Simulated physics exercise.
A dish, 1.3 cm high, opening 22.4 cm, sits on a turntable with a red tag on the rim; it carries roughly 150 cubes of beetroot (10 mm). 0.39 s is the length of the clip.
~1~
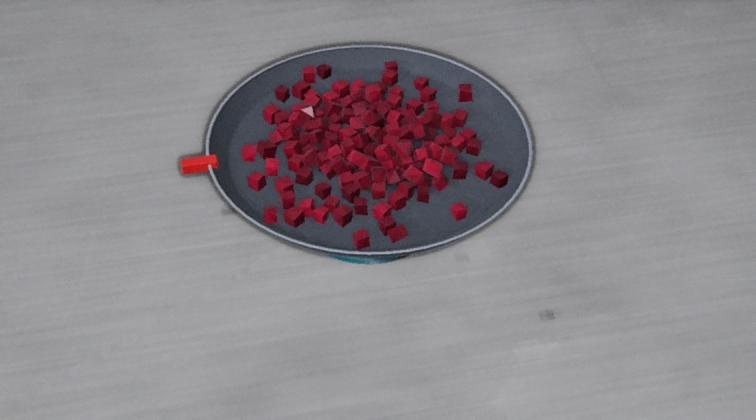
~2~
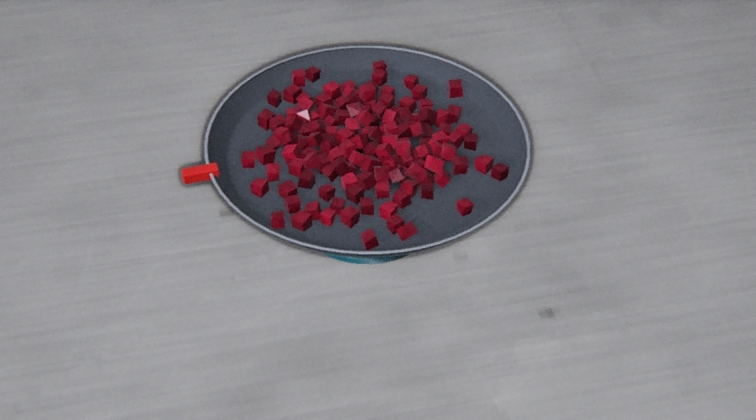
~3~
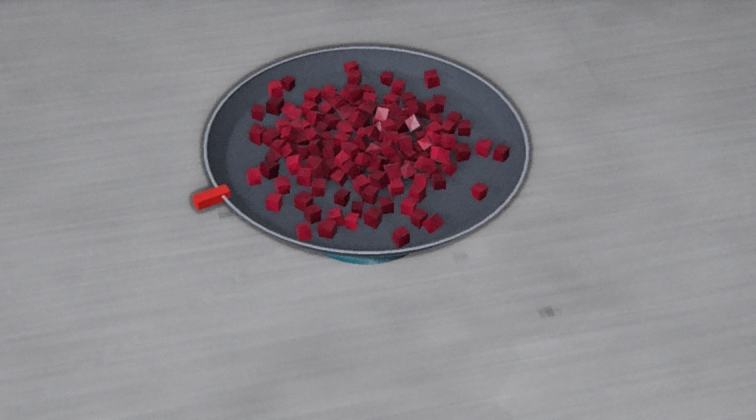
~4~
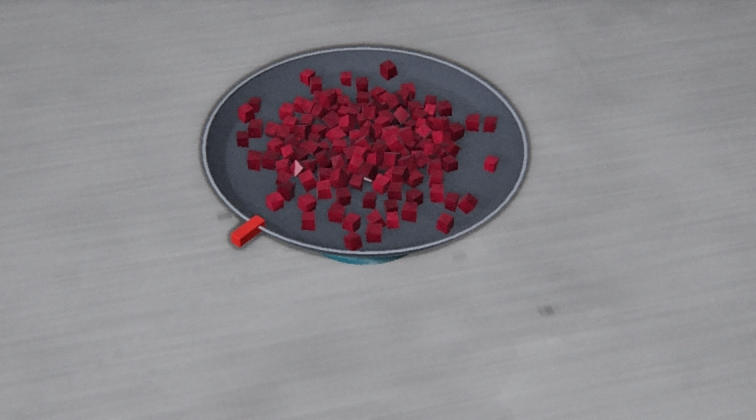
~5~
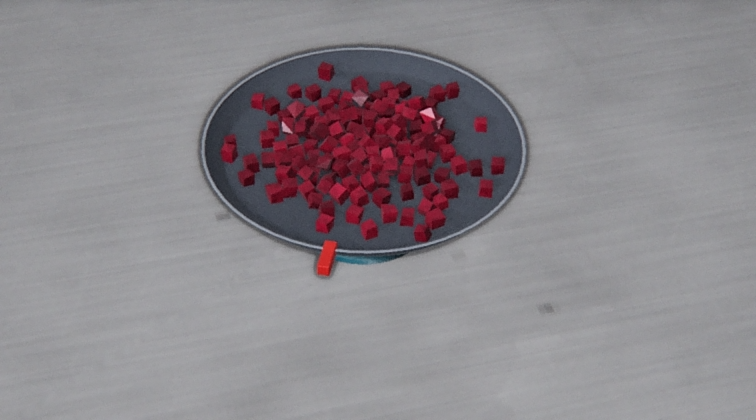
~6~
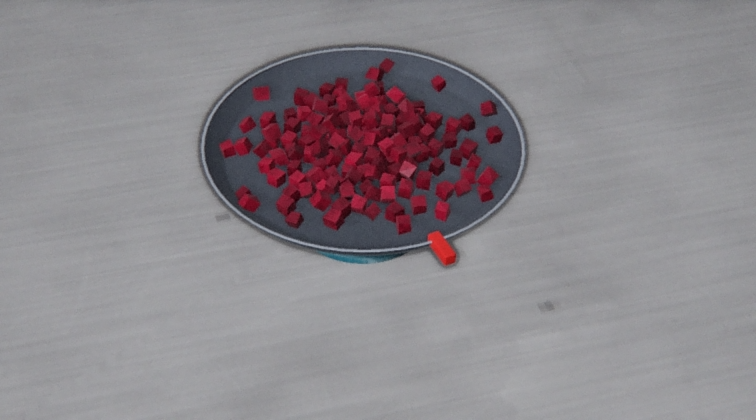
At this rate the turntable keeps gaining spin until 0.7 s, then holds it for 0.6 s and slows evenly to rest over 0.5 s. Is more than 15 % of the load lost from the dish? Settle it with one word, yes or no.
One word: Yes.
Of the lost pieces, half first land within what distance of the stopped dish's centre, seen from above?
Estimate: Approx. 22 cm.
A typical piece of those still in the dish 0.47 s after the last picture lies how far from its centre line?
Close to 9.5 cm, I'd say.
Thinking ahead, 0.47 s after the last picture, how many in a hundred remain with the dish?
Remaining share: Approx. 25 %.
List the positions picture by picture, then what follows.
Dish at (368, 254); turned 0 degrees, tag at (199, 162); top of the load at (421, 84), in the first picture.
Dish at (366, 254); turned 4 degrees, tag at (200, 171); top of the load at (411, 82), in the second picture.
Dish at (365, 254); turned 16 degrees, tag at (212, 195); top of the load at (288, 83), in the third picture.
Dish at (364, 254); turned 36 degrees, tag at (248, 229); top of the load at (316, 86), in the fourth picture.
Dish at (363, 253); turned 64 degrees, tag at (327, 256); top of the load at (403, 91), in the fifth picture.
Dish at (362, 252); turned 99 degrees, tag at (442, 246); top of the load at (373, 89), in the sixth picture.
Then, 0.47 s after the last picture, fallen behind where it stops 15 %, fallen right of where it stops 10 %, dish 25 %, fallen in front of where it stops 10 %, fallen left of where it stops 10 %, in the air 25 %; middle of the pieces not yet landed near (362, 156).
Then, 0.86 s after the last picture, fallen behind where it stops 25 %, fallen right of where it stops 25 %, dish 5 %, fallen in front of where it stops 20 %, fallen left of where it stops 25 %; middle of the pieces not yet landed near (367, 136).
Then, 1.23 s after the last picture, fallen behind where it stops 25 %, fallen right of where it stops 25 %, fallen in front of where it stops 25 %, fallen left of where it stops 25 %; middle of the pieces not yet landed near (351, 121).
Then, 1.57 s after the last picture, fallen behind where it stops 25 %, fallen right of where it stops 25 %, fallen in front of where it stops 25 %, fallen left of where it stops 25 %; middle of the pieces not yet landed near (320, 140).
In the end, fallen behind where it stops 25 %, fallen right of where it stops 25 %, fallen in front of where it stops 25 %, fallen left of where it stops 25 %.
